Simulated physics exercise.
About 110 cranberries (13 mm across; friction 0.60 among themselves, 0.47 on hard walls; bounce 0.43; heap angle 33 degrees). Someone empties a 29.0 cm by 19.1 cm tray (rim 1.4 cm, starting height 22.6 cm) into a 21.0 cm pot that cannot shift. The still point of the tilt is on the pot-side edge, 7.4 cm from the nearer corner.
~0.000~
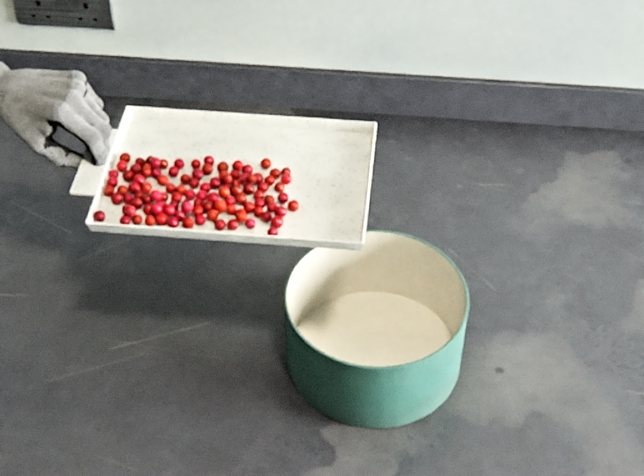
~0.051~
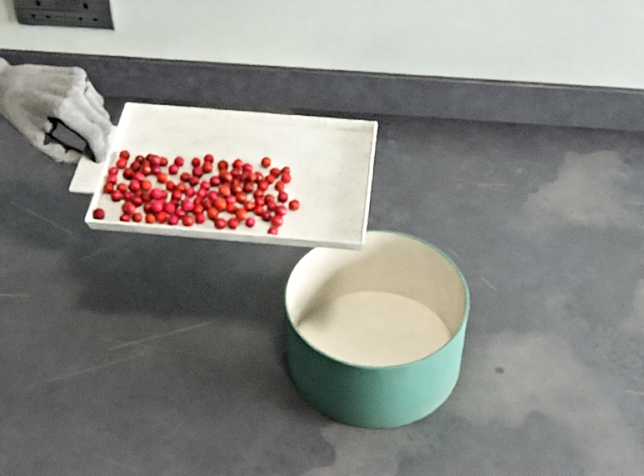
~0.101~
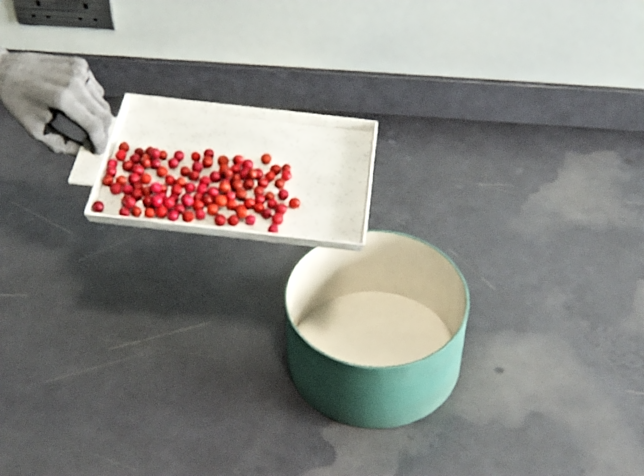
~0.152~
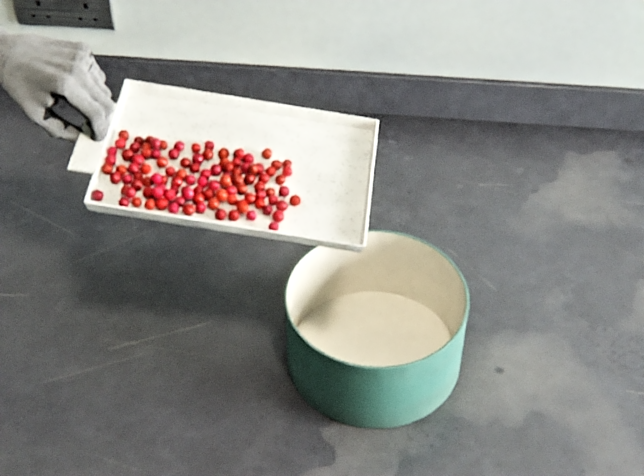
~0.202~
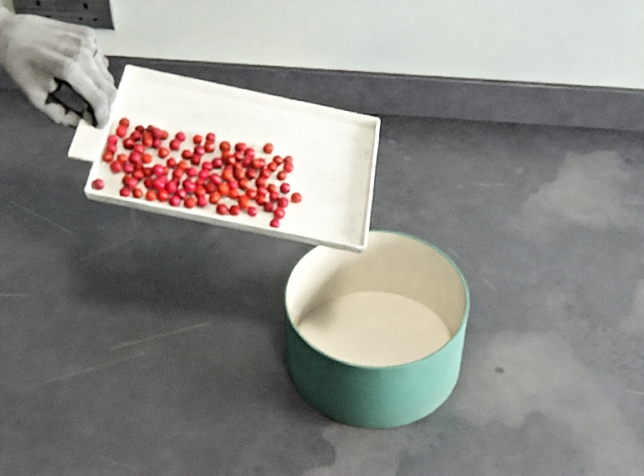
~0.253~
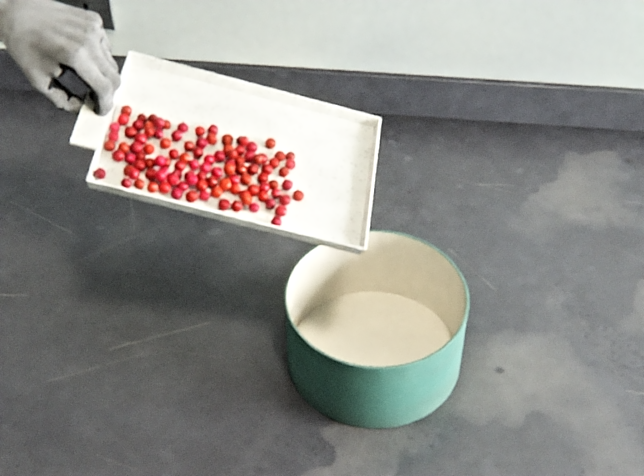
On a dark grey, scuffed countertop with a pale wall and a socket behind it, seen from above at a slight angle, the camera stays still. A grey-gloved hand at left holds a white tray of red cranberries, its right end by the rim of a green pot with a cream inside. The hand raises the tray's left end, slowly then faster, while the berries keep their places on it.
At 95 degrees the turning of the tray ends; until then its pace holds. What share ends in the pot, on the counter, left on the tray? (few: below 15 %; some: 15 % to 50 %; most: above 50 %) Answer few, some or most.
Pot most, counter few, tray few.
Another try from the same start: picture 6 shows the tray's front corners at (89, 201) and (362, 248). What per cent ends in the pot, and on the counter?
Pot 90, counter 10.
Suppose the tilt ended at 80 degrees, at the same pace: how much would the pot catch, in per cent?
In that case some 20 per cent.
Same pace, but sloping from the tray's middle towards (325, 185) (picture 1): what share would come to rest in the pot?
About 75 per cent.
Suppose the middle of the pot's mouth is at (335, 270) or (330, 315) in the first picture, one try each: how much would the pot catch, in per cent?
About 60 and 80 per cent.
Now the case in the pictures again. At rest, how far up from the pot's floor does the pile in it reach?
Roughly 2.5 cm.
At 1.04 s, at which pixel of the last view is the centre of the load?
Near (358, 209).
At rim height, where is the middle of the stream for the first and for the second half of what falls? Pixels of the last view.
At about (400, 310), then at (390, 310).
After 0.72 s, tilt 53 degrees; the tray holds 100 %, the pot 0 %.
Then, at 1.04 s, tilt 79 degrees; the tray holds 80 %, the pot 15 %.
Then, at 1.45 s, tilt 95 degrees; the tray holds 20 %, the pot 30 %.
By 2.3 s all is still; pot 95 %, counter 5 %, tray 0 %.
